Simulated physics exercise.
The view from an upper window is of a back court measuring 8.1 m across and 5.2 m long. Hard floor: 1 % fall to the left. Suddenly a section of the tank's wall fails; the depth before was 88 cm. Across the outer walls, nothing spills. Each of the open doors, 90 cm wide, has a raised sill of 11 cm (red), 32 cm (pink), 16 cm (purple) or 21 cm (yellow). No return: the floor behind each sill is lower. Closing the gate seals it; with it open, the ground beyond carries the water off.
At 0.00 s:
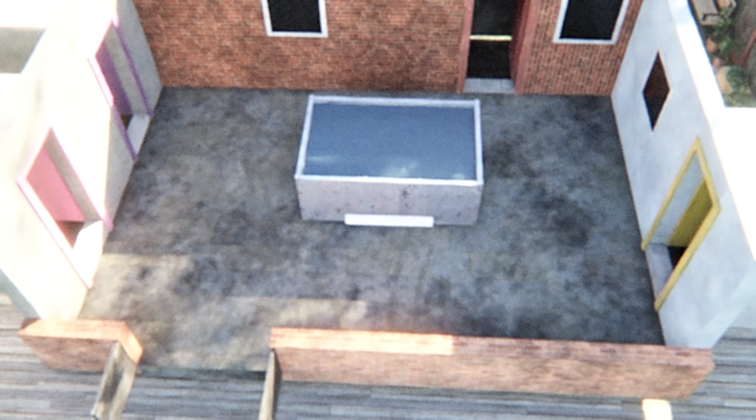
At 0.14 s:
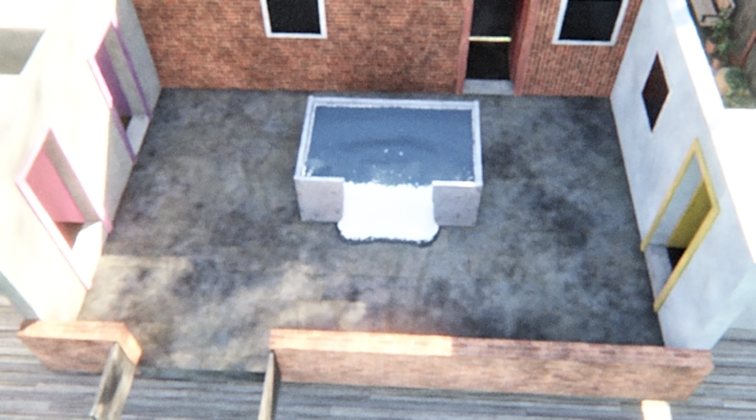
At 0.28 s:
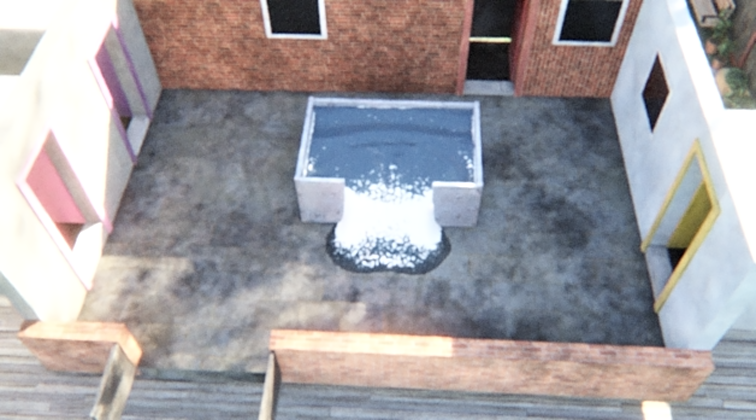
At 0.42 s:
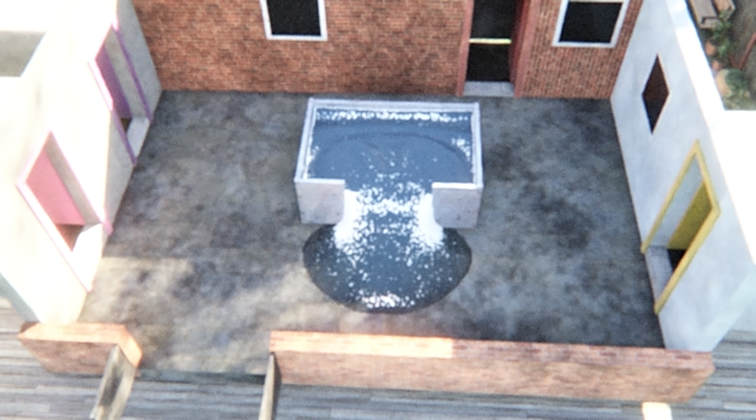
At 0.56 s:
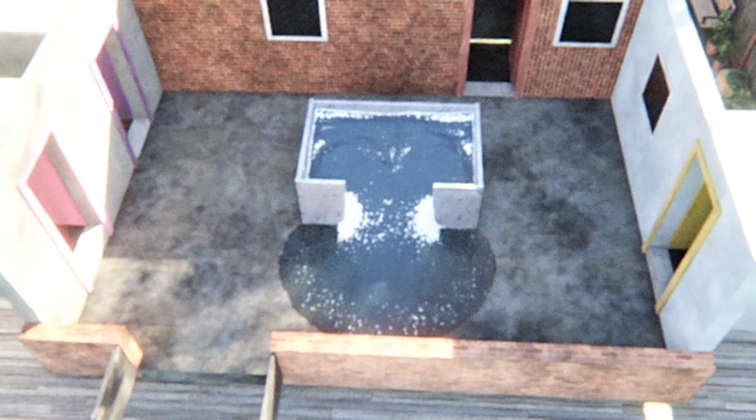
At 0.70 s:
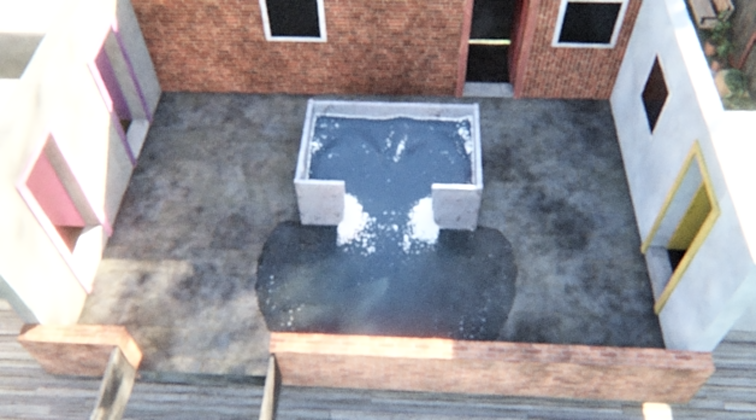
A rectangular, pale-walled tank of dark blue water stands toward the back of a stained grey courtyard, seen from high above by a still camera. Brick walls close the back and front, with white walls at the sides, pink-framed openings left and a yellow-framed doorway right. The middle of the tank's front wall gives way, and foaming water pours out, spreading in a widening dark pool to the low front wall.
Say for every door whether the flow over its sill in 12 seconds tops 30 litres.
Result: Red door - falls short; pink door - falls short; purple door - falls short; yellow door - falls short.
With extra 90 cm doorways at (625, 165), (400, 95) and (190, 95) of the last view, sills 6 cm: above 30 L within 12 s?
In that order: Short of it, short of it, beyond it.
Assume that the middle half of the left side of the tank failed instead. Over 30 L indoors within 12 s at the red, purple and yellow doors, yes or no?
Note: Red short of the mark, purple beyond the mark, yellow short of the mark.
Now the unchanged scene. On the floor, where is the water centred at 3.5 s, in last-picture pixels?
(389, 259).
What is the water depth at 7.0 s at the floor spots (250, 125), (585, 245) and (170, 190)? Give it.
6, 7, 6 cm.
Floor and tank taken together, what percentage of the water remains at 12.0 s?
Still there: Roughly 82 %.
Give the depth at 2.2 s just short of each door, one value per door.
Red 0 cm, pink 0 cm, purple 0 cm, yellow 11 cm.
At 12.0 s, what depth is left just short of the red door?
I'd put it near 7.5 cm.
After 1.4 s water covers 25 % of the floor and is deepest (52 cm) near (371, 350); red door not reached, pink door not reached, purple door not reached, yellow door not reached.
After 2.2 s water covers 30 % of the floor and is deepest (44 cm) near (659, 374); red door not reached, pink door not reached, purple door not reached, yellow door 11 cm at the sill, 0 L in.
After 3.5 s water covers 55 % of the floor and is deepest (28 cm) near (370, 363); red door not reached, pink door 17 cm at the sill, 0 L in, purple door 2 cm at the sill, 0 L in, yellow door 20 cm at the sill, 2 L in.
After 7.0 s water covers 90 % of the floor and is deepest (17 cm) near (160, 98); red door 14 cm at the sill, 1 L in, pink door 11 cm at the sill, 0 L in, purple door 6 cm at the sill, 0 L in, yellow door 9 cm at the sill, 2 L in.
After 12.0 s water covers 95 % of the floor and is deepest (14 cm) near (240, 93); red door 7 cm at the sill, 6 L in, pink door 10 cm at the sill, 0 L in, purple door 12 cm at the sill, 0 L in, yellow door 3 cm at the sill, 2 L in.
